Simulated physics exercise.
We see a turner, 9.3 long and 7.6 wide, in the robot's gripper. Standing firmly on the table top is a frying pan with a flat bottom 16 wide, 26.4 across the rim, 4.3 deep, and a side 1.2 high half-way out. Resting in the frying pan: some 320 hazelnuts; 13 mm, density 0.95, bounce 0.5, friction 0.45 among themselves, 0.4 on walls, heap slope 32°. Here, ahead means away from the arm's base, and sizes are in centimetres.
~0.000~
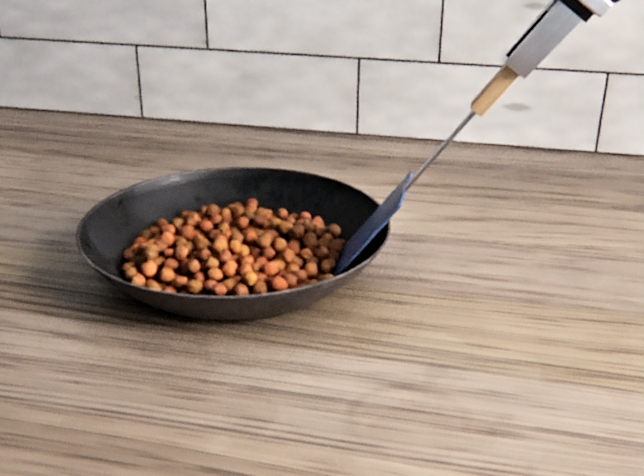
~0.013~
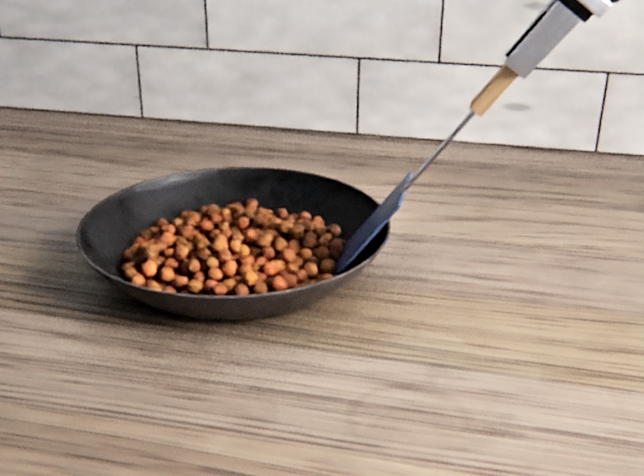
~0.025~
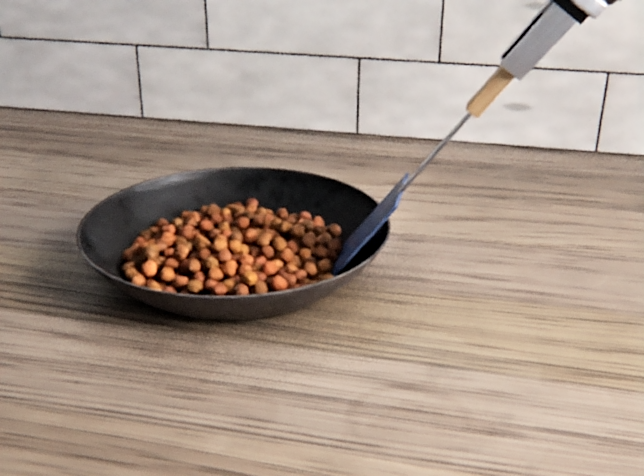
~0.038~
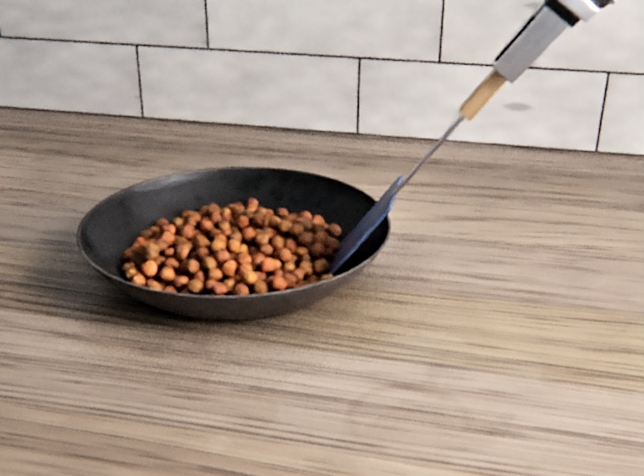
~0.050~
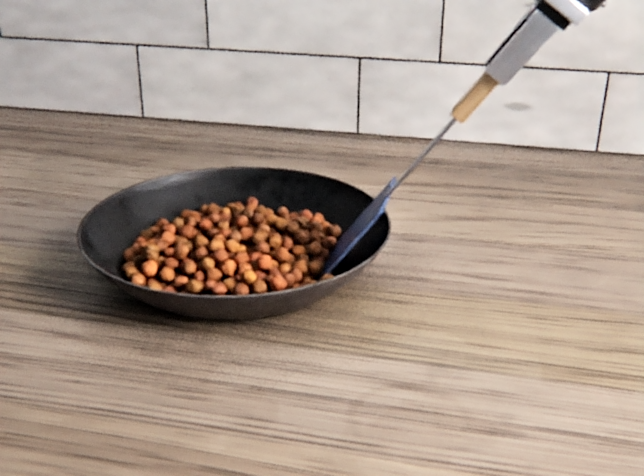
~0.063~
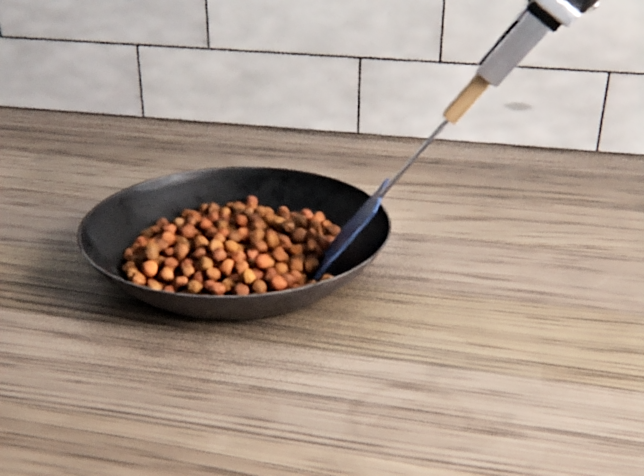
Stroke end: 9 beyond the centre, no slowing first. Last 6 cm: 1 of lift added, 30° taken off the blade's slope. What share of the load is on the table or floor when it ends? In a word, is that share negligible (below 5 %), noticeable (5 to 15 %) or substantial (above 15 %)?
In a word, noticeable.
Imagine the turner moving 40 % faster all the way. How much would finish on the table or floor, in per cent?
About 10 per cent.
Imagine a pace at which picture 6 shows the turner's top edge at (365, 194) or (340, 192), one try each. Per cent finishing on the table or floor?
That comes to about 15 and about 25 percent, in that order.
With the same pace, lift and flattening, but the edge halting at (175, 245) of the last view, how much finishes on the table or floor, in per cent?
About 0 per cent.
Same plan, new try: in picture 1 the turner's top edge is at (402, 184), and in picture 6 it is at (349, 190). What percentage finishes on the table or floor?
About 20 per cent.
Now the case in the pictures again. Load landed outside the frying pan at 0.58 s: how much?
Some 6 per cent.
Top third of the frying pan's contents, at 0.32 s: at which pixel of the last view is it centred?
Around (167, 225).
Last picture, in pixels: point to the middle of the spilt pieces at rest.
Roughly at (56, 242) in the final view.
By 0.19 s, sloping 54°, highest piece 5 above the table; 325 in the frying pan.
By 0.32 s, sloping 44°, highest piece 5 above the table; 325 in the frying pan.
By 0.58 s, sloping 24°, highest piece 6 above the table; 301 in the frying pan, 21 on the table or floor, 3 on the blade or in flight.
By 1.63 s, sloping 24°, highest piece 6 above the table; 299 in the frying pan, 26 on the table or floor.
Final count, 299 in the frying pan, 26 on the table or floor. That is 8 % on the table or floor.
